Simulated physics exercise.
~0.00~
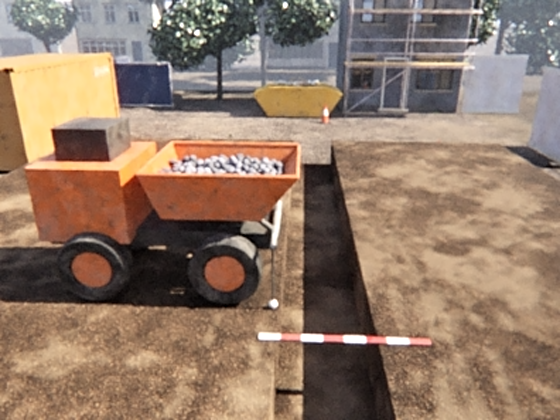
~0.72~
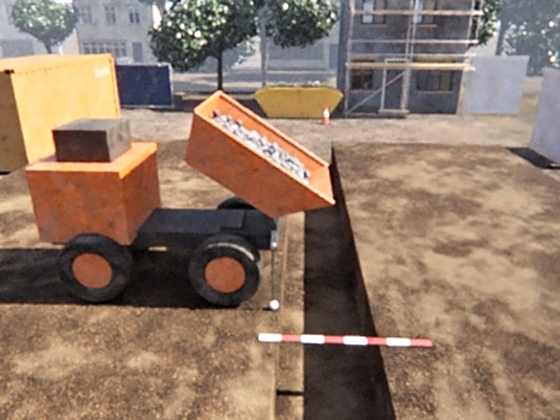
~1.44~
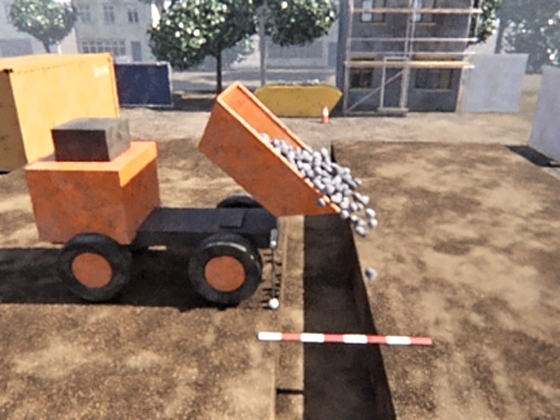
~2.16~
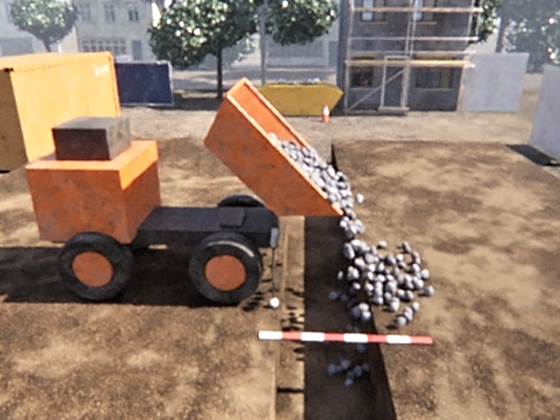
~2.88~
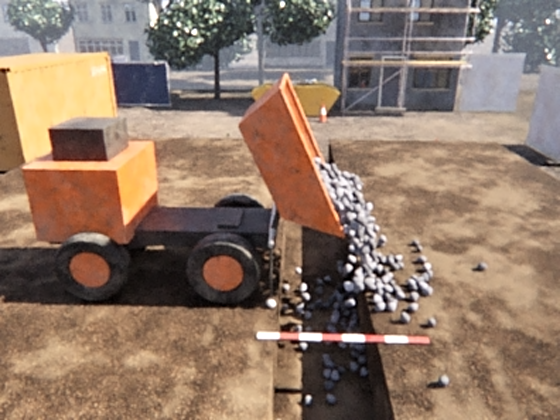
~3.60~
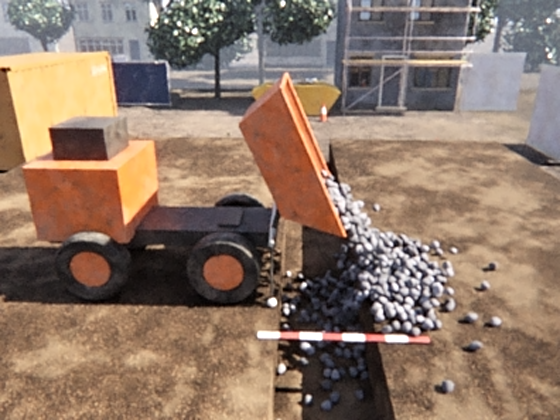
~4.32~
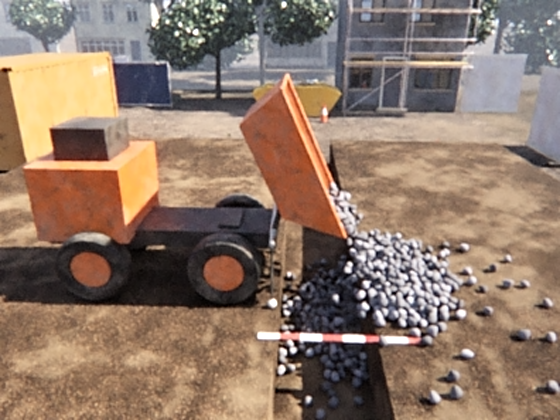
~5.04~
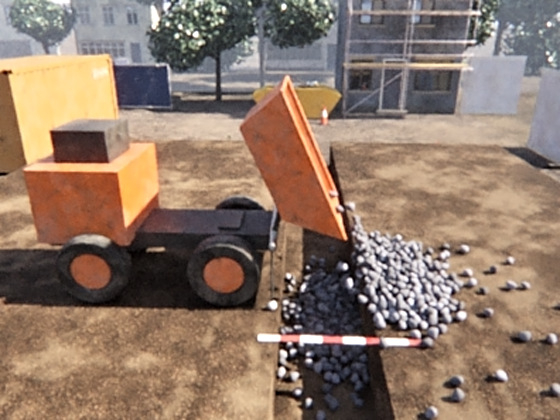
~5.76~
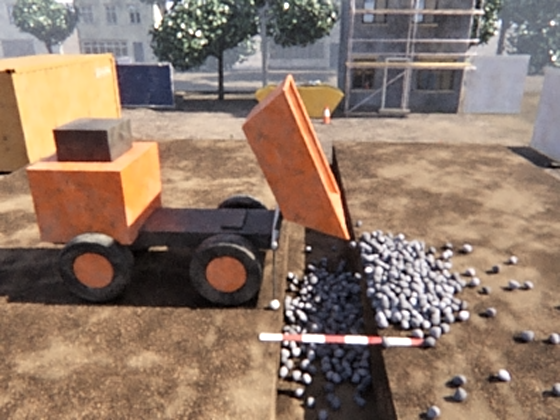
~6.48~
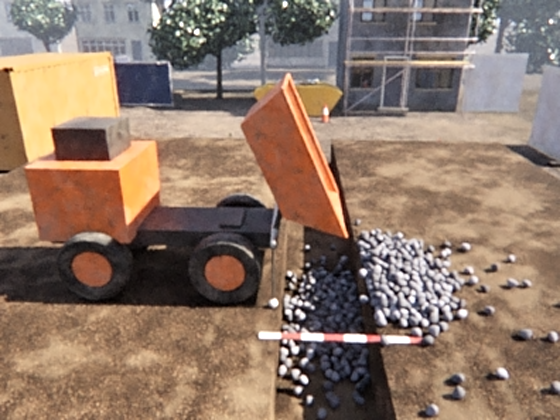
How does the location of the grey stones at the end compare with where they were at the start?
At the start the stones sit in the dumper's raised orange skip, left of the trench. By the end they lie lower and further right, partly in the trench and partly heaped and scattered on the ground beyond it.
